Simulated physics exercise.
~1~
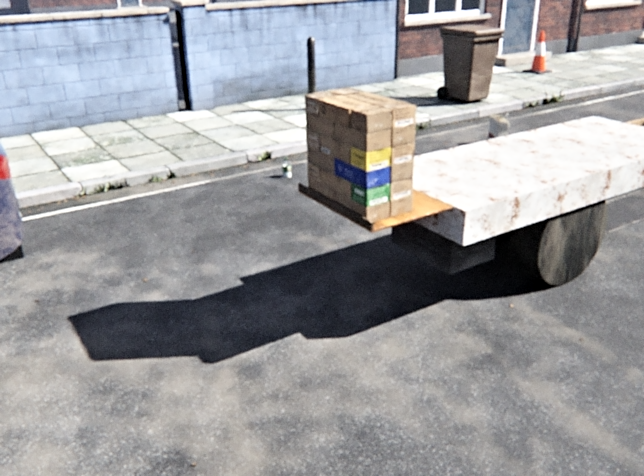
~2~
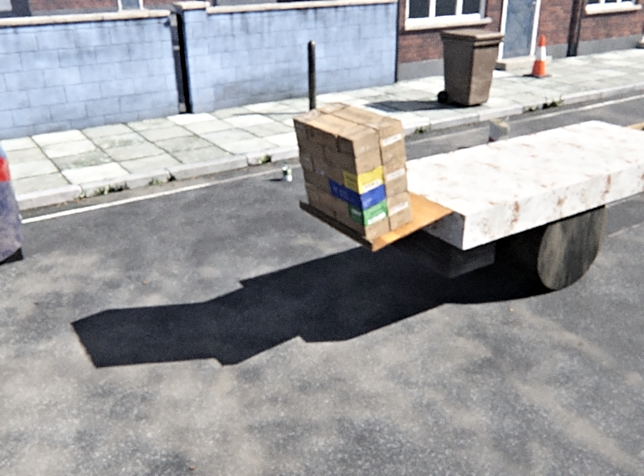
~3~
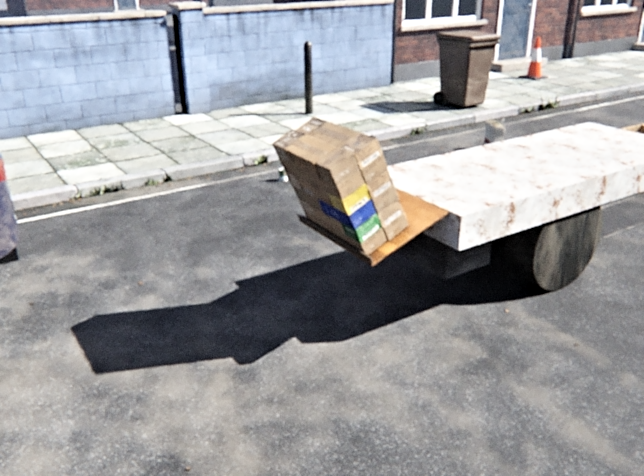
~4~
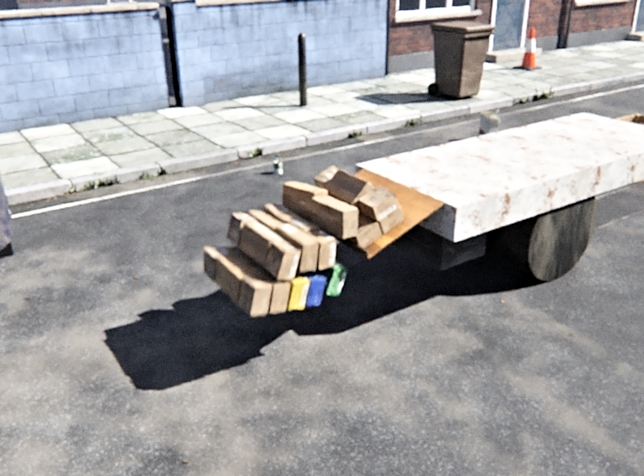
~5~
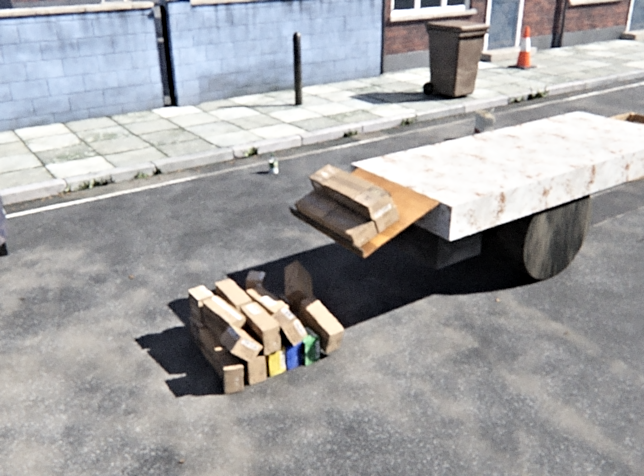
Stacked brown boxes tipping off a drooping flap behind a flat-bed, spilling onto the road while a few stay aboard.
